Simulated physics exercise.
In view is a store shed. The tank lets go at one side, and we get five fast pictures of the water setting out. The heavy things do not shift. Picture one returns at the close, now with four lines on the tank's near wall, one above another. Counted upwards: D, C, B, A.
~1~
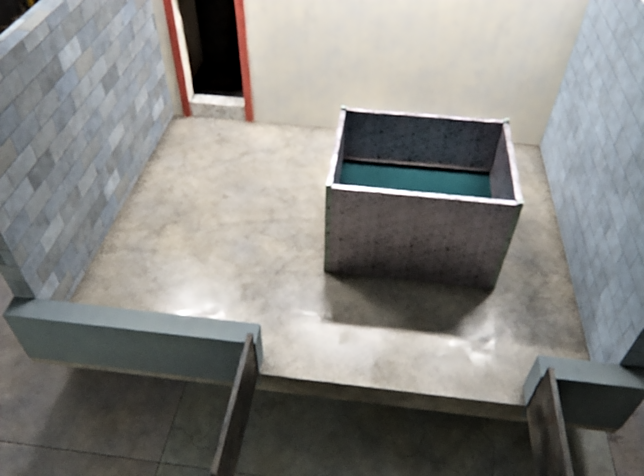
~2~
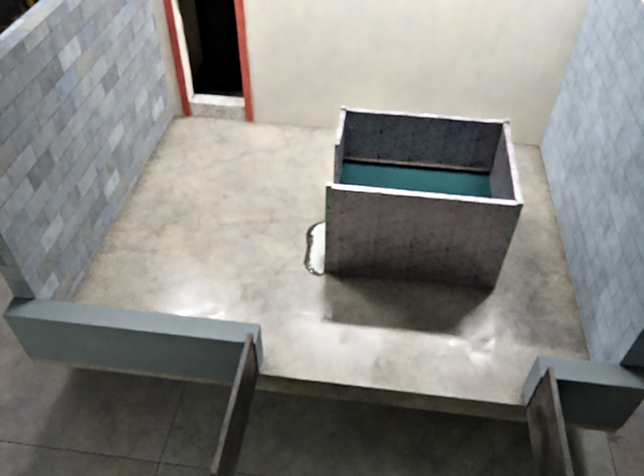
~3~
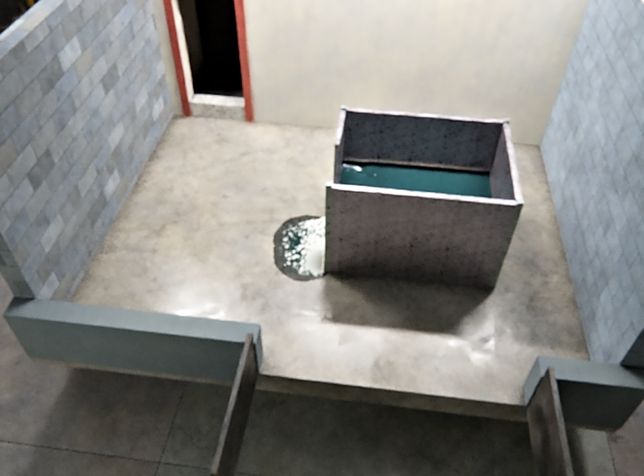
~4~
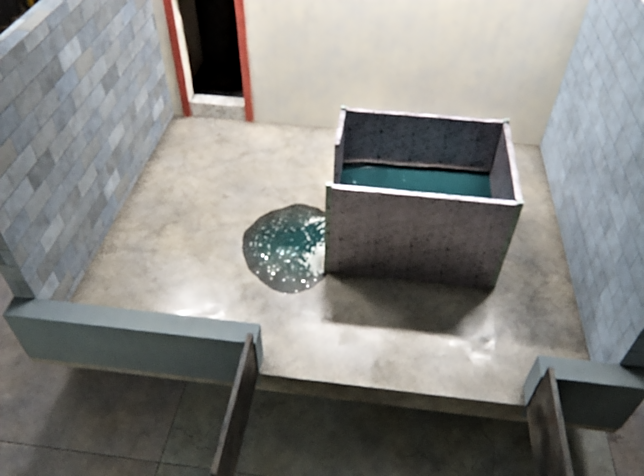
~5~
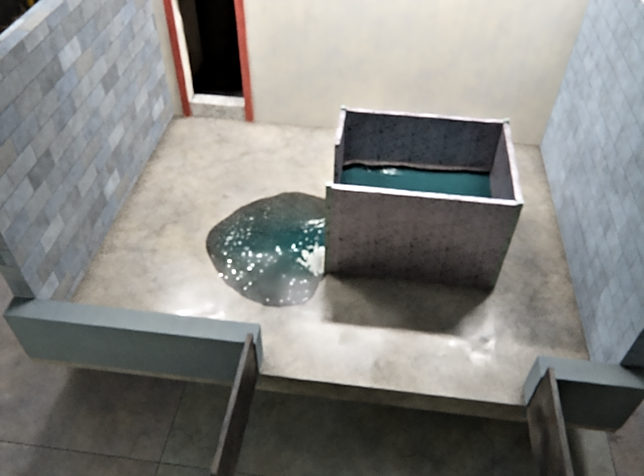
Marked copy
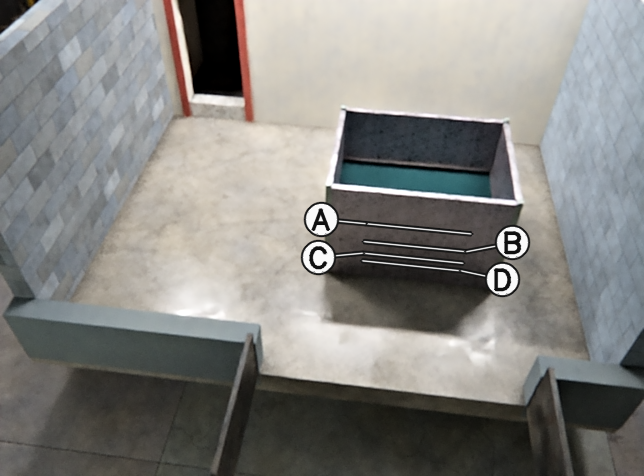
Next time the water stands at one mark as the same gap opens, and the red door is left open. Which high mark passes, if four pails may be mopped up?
The answer is mark A.
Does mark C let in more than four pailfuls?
No, that is safe.
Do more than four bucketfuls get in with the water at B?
No, not at all.
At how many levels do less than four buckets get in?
All of the four.
In white, A at (417, 228); B at (414, 246); C at (412, 258); D at (411, 265); from the bottom up D, C, B, A.
Choosing A, a splash gets over, under a bucket.
Choosing B, nothing gets over.
Choosing C, nothing gets over.
Choosing D, nothing gets over.
